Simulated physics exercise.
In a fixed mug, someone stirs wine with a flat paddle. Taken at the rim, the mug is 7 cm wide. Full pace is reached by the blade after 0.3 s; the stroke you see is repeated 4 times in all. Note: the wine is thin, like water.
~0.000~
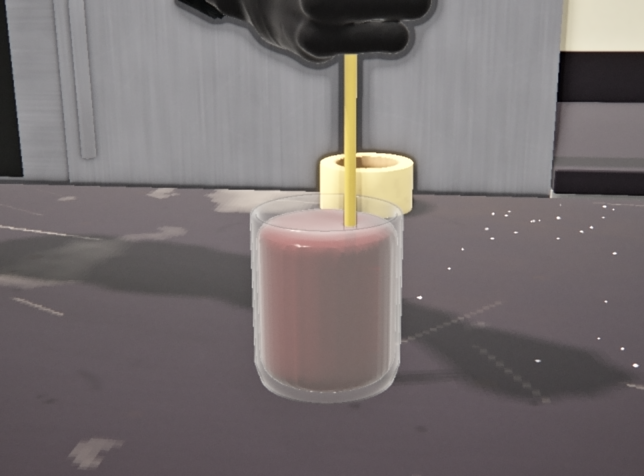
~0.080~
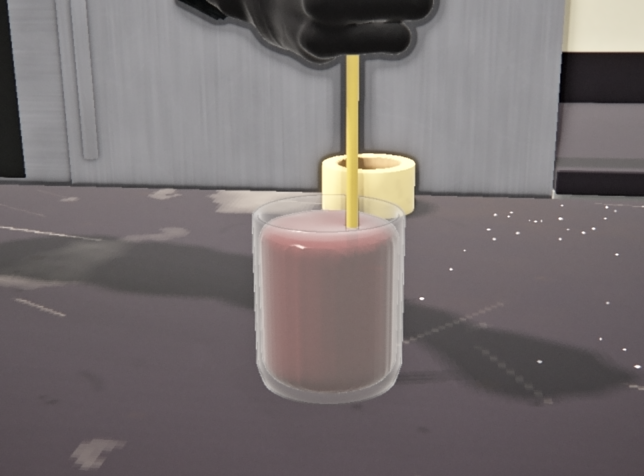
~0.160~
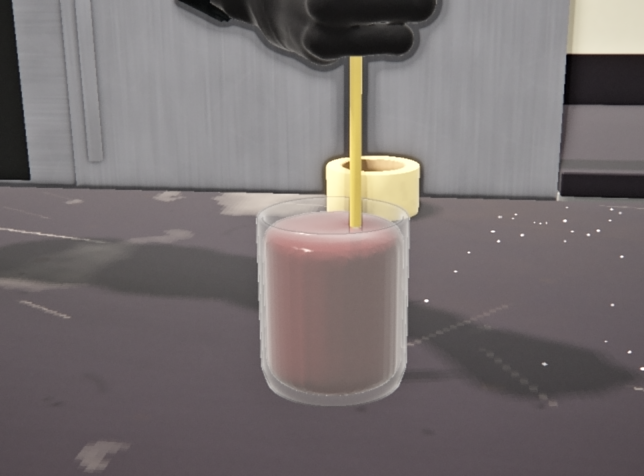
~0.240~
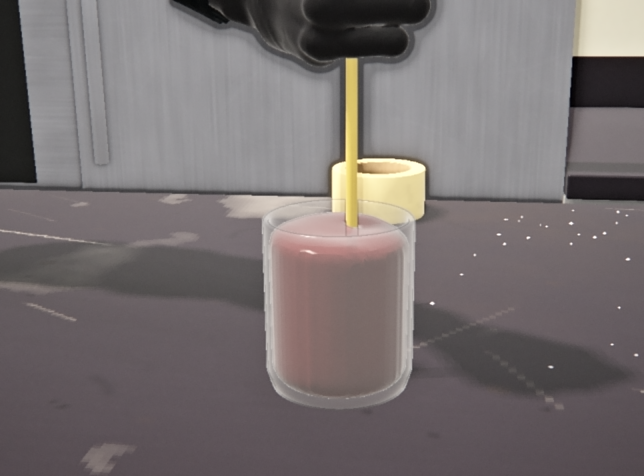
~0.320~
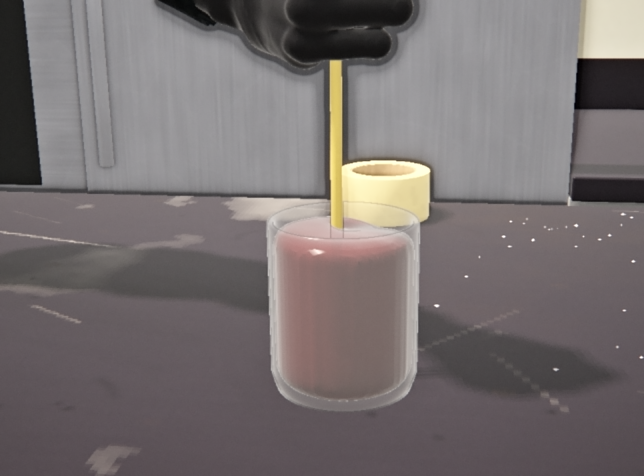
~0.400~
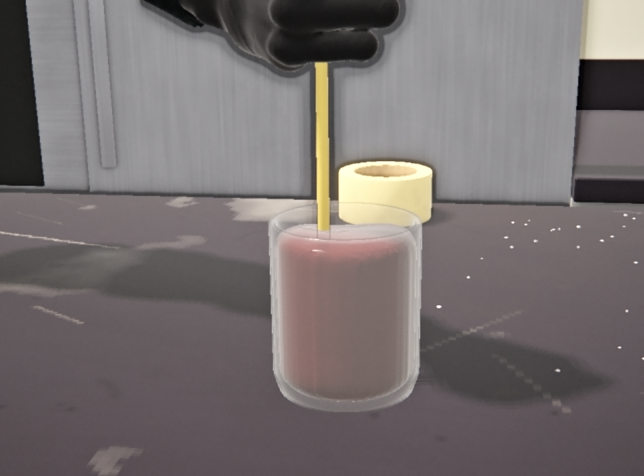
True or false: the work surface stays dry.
True.
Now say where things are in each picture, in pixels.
In the first picture, the stem is at (350, 99); surface from (258, 225) to (396, 230); the rim runs from (255, 214) to (399, 218).
In the second picture, the stem is at (352, 100); surface from (260, 226) to (399, 230).
In the third picture, the stem is at (356, 101); surface from (265, 228) to (404, 232).
In the fourth picture, the stem is at (352, 102); surface from (272, 230) to (408, 238).
In the fifth picture, the stem is at (336, 104); surface from (275, 229) to (414, 239).
In the sixth picture, the stem is at (322, 107); surface from (277, 232) to (416, 237).
By 0.93 s 0 ml is over the rim.
By 1.47 s 0 ml is over the rim.
By 2.00 s 0 ml is over the rim.
By 2.53 s 0 ml is over the rim.
At rest 0 ml is over the rim.
